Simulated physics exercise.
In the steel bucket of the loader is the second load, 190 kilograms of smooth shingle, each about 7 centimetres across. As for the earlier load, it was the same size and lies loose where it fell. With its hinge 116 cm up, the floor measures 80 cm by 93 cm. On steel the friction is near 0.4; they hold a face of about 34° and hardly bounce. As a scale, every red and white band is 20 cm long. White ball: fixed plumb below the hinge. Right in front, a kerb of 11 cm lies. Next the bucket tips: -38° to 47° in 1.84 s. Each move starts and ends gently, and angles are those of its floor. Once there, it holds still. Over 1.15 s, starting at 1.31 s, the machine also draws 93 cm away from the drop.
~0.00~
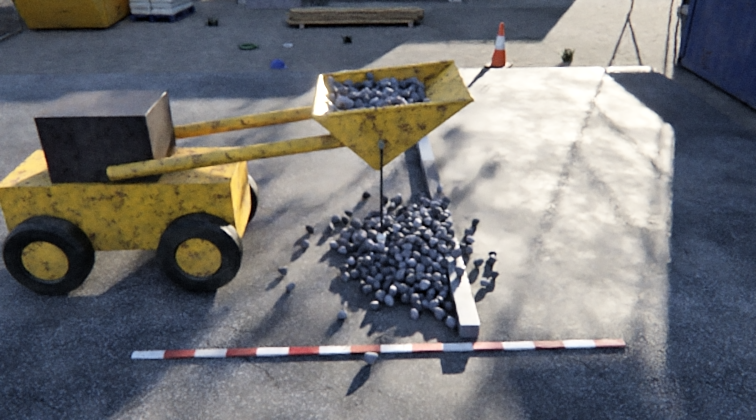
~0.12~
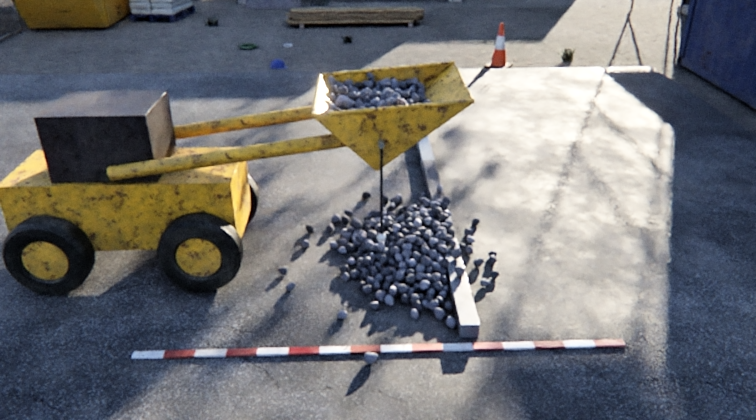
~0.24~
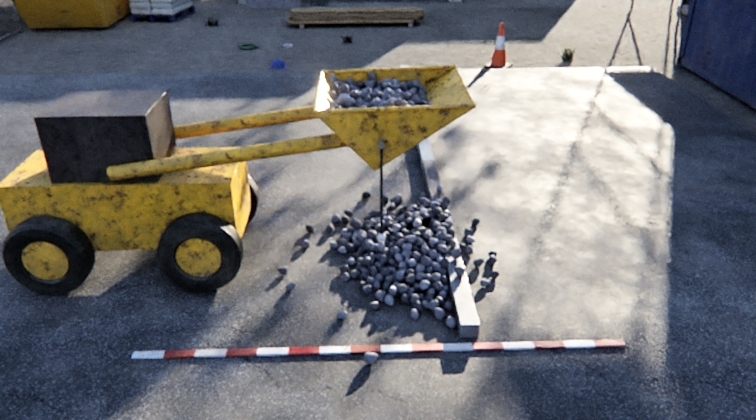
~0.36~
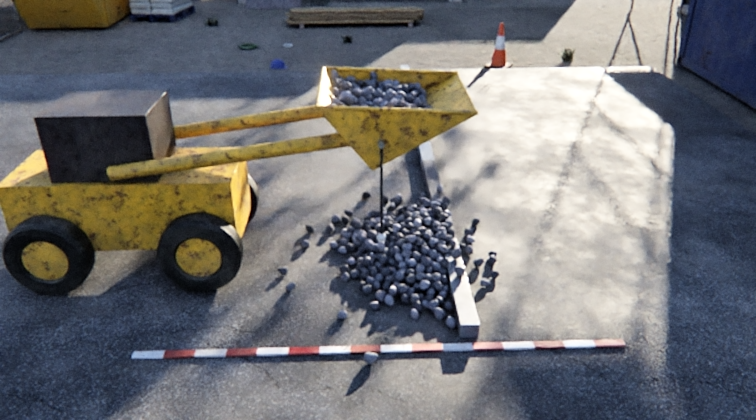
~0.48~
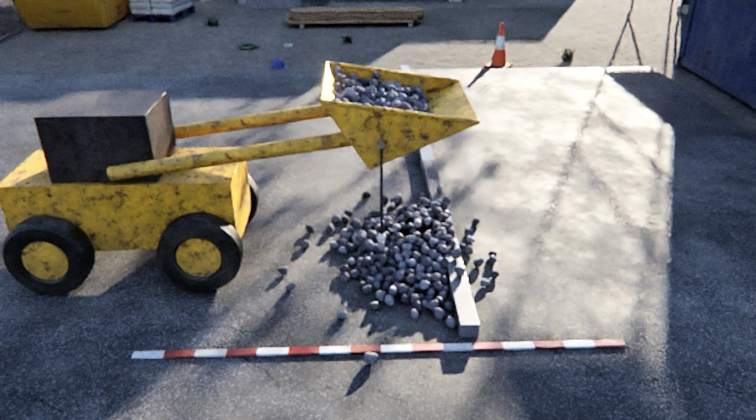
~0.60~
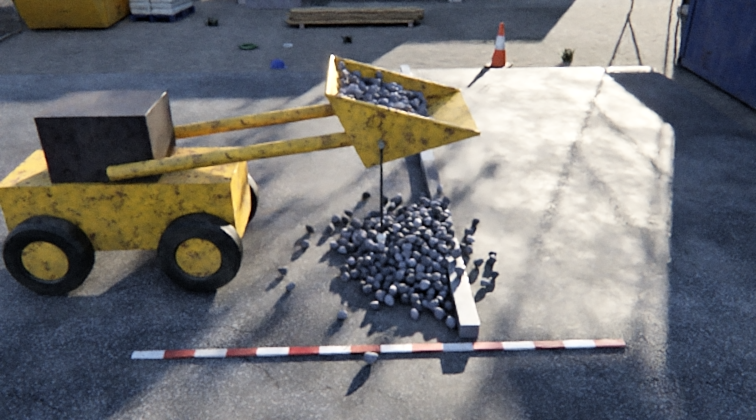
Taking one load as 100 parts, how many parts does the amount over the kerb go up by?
44 parts.
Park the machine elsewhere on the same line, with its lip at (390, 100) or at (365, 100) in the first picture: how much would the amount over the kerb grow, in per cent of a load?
Close to 0 per cent, followed by close to 0 per cent.
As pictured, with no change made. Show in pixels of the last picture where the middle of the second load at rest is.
(444, 245).
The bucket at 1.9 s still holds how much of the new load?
About 0 percent is still in there.
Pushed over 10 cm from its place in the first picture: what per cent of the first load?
Close to 5 in a hundred of them.
After 1.4 s the floor is at 34°; in per cent of one load, 92 in the bucket, 105 on this side of the kerb, 3 over the kerb; the foremost stones are at (482, 252).
After 1.9 s the floor is at 47°; in per cent of one load, 0 in the bucket, 157 on this side of the kerb, 43 over the kerb; the foremost stones are at (541, 252).
After 2.9 s the floor is at 47°; in per cent of one load, 0 in the bucket, 154 on this side of the kerb, 46 over the kerb; the foremost stones are at (629, 248).
After 5.4 s the floor is at 47°; in per cent of one load, 0 in the bucket, 154 on this side of the kerb, 46 over the kerb; the foremost stones are at (631, 248). Net gain over the kerb, 44.
